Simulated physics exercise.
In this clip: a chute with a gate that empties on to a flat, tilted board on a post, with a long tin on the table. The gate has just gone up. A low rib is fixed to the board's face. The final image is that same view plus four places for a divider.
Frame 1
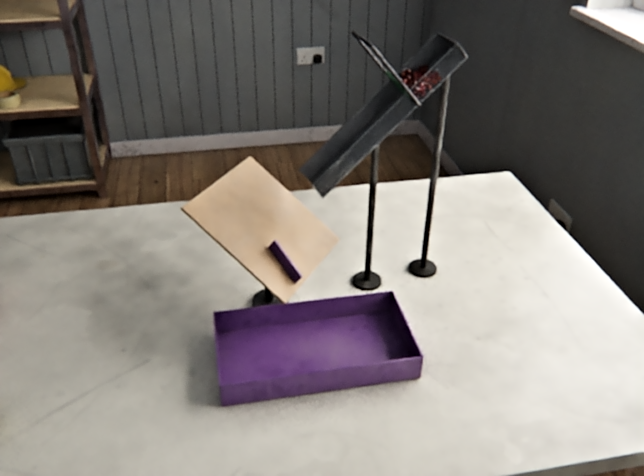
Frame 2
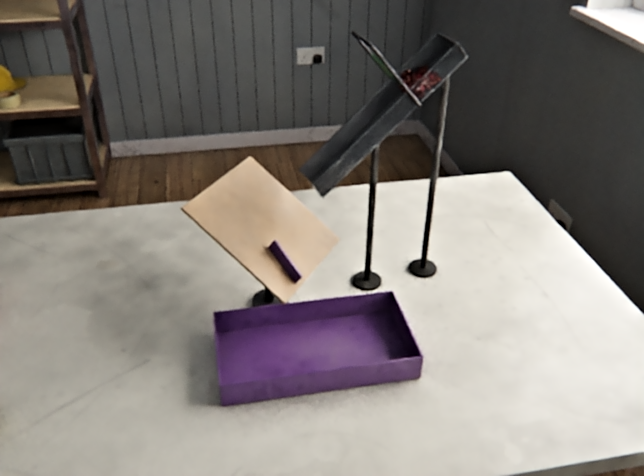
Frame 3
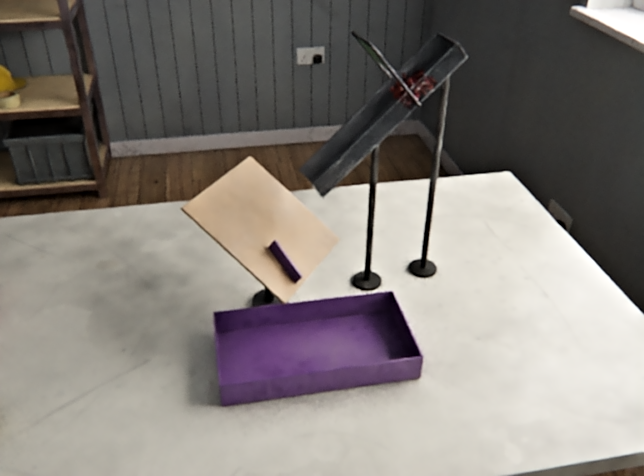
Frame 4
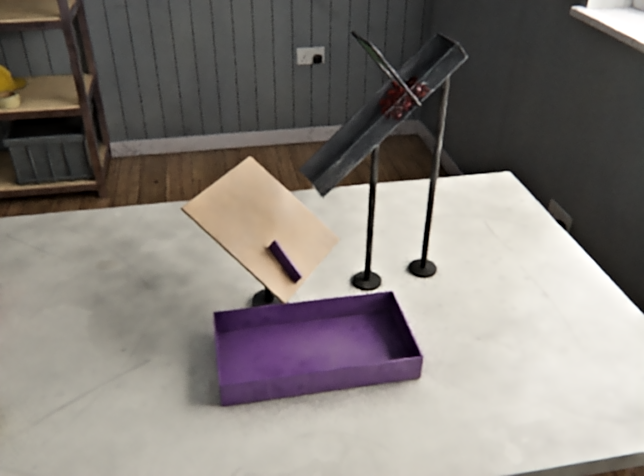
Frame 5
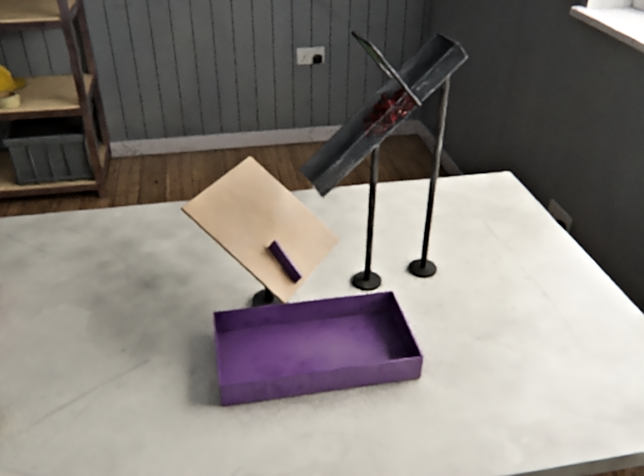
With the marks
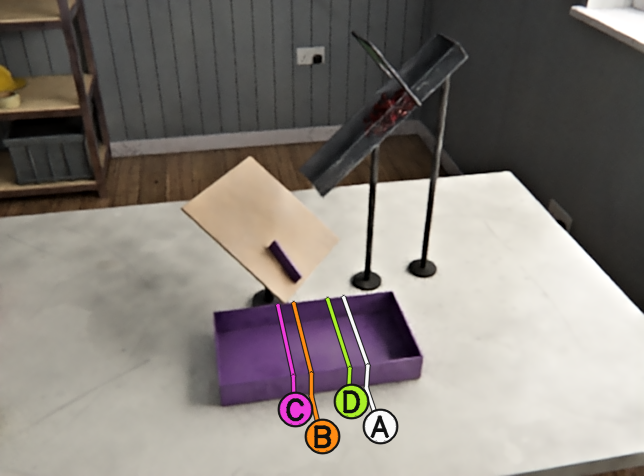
Dark red beans slide partway down a sloping grey chute above a tilted board.
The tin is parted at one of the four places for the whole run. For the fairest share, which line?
The answer is line D.
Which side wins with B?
More lands on the right.
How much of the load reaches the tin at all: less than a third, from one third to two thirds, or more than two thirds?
It is more than two thirds.
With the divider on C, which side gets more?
Right.
On the marked copy, line A crosses the front rim at (367, 364); line B crosses the front rim at (311, 372); line C crosses the front rim at (293, 375); line D crosses the front rim at (349, 367).
For line A, of what is caught, nearly all on the left of the divider, a small part on the right.
For line B, of what is caught, a stray few on the left of the divider, nearly all on the right.
For line C, of what is caught, none on the left of the divider, all on the right.
For line D, of what is caught, about half on the left of the divider, about half on the right.
